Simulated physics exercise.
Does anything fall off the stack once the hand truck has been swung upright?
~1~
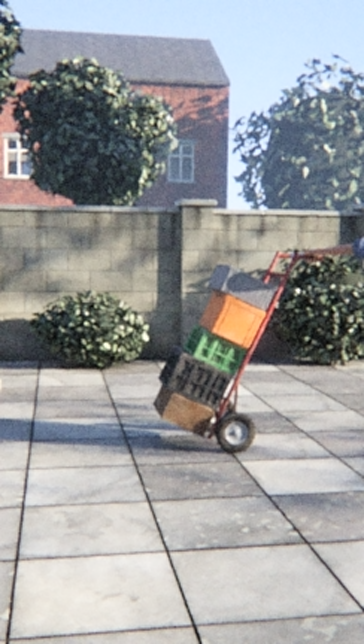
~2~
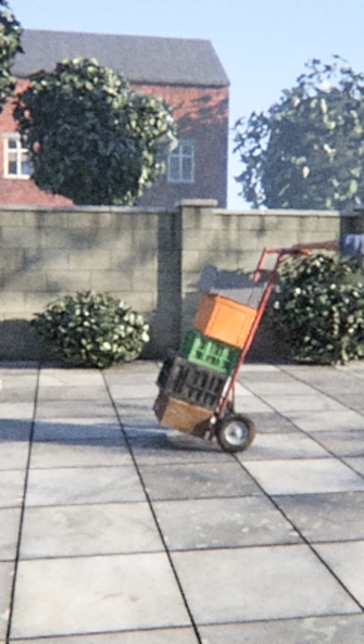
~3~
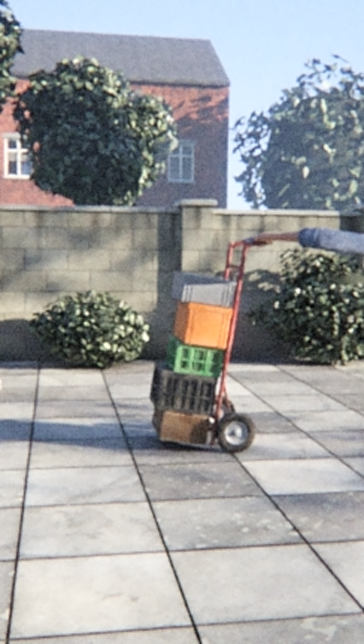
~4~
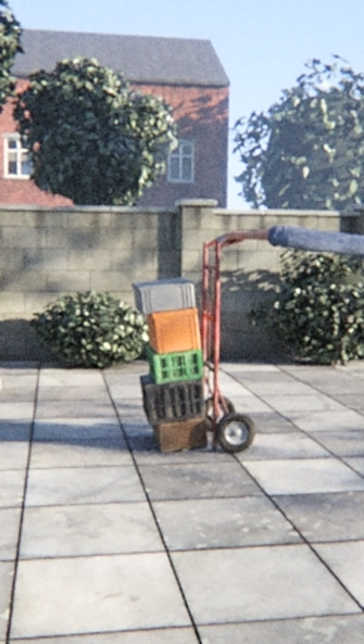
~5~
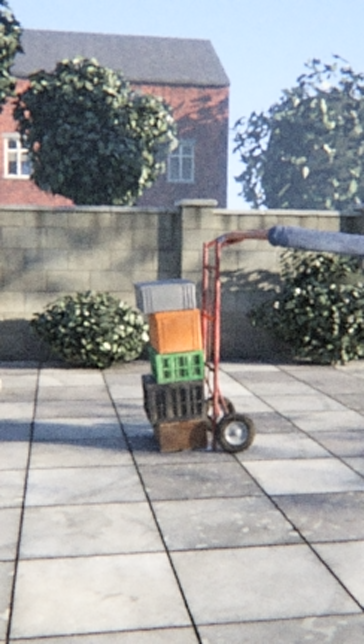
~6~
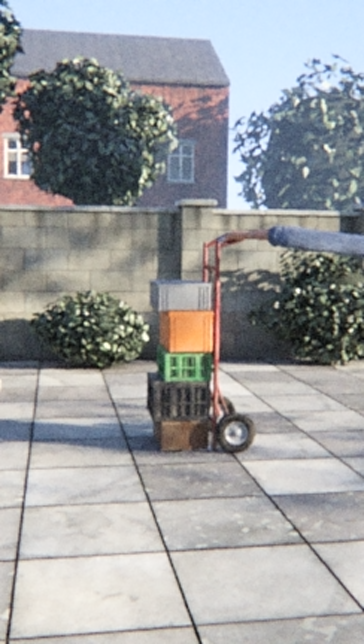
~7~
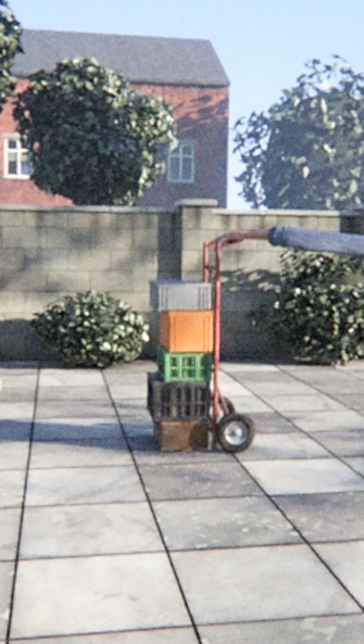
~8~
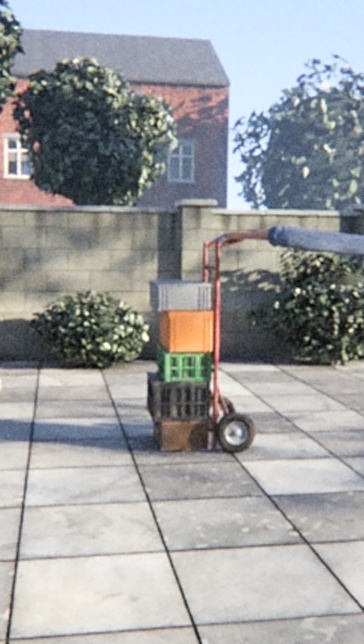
No, nothing falls. The upper part of the stack tips to the left but rocks back, and everything is still piled on the truck at the end.
